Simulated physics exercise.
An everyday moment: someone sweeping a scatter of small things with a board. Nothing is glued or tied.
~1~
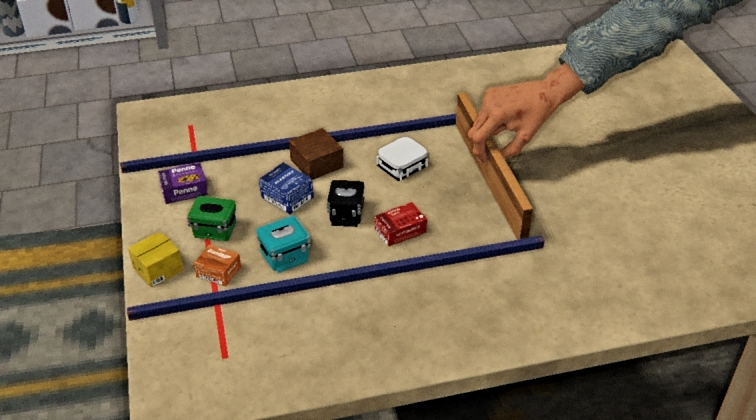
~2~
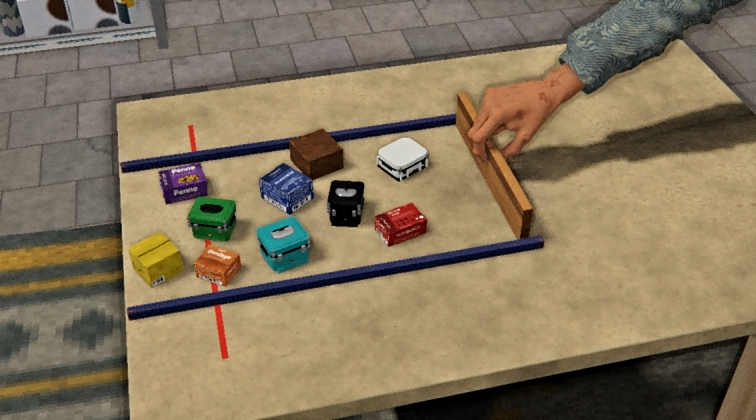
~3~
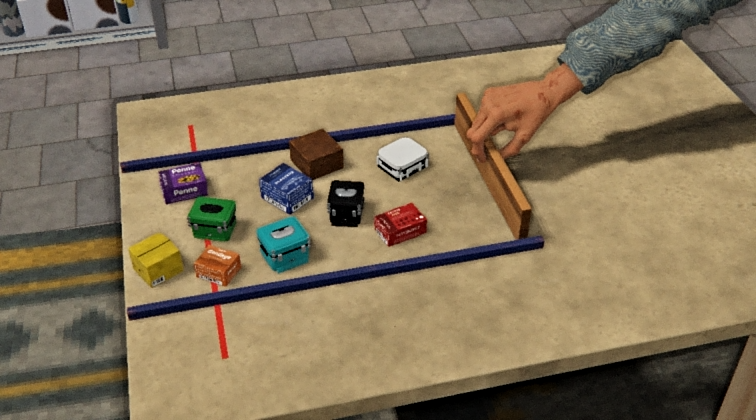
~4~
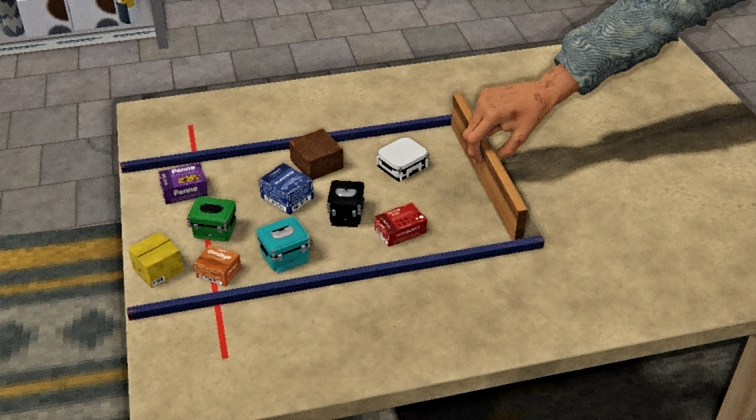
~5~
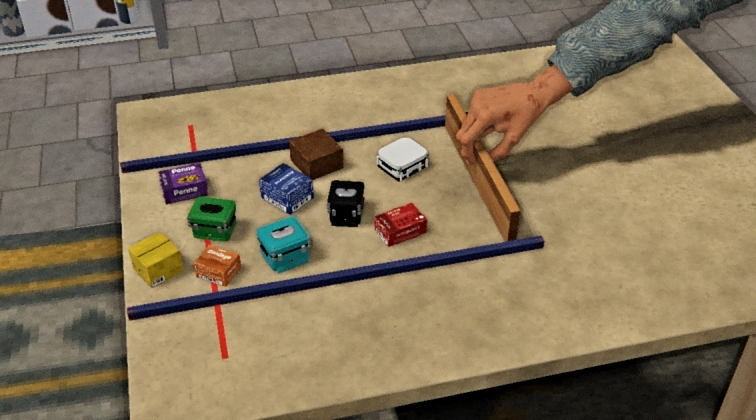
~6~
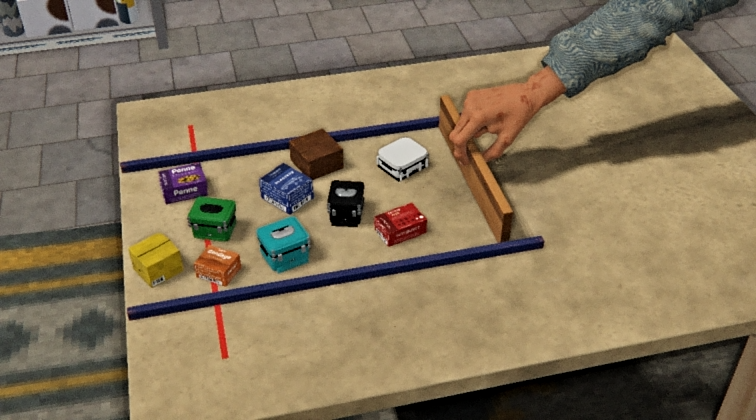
On a pale tabletop between two dark blue rails, small boxes and cases in many colours sit scattered, some near a red tape line at left. A hand reaching in from the upper right holds a wooden board upright, at first almost still, then slides it slightly left while the objects stay put.
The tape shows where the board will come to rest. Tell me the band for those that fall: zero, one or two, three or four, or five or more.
As it turns out, the number that fall off is three or four.
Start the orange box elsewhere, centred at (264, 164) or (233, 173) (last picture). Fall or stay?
In that order, it falls; goes over.
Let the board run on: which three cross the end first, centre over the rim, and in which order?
In order: The purple box, the yellow box, the orange box.
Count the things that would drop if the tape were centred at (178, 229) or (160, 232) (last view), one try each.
It would be 5 and 7.
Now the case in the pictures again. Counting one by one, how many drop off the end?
Fallen: 3.
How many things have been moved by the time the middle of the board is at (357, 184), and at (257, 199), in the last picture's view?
At the one place 4, at the other 10.
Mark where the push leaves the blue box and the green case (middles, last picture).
The blue box at (153, 211), the green case at (151, 237).
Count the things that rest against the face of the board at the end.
The number is 3.
Early on, none off yet; yellow box at rest near (156, 260); purple box at rest near (183, 183); orange box at rest near (218, 266).
Finally, the number that fall off is three or four; lost, orange box, purple box and yellow box.
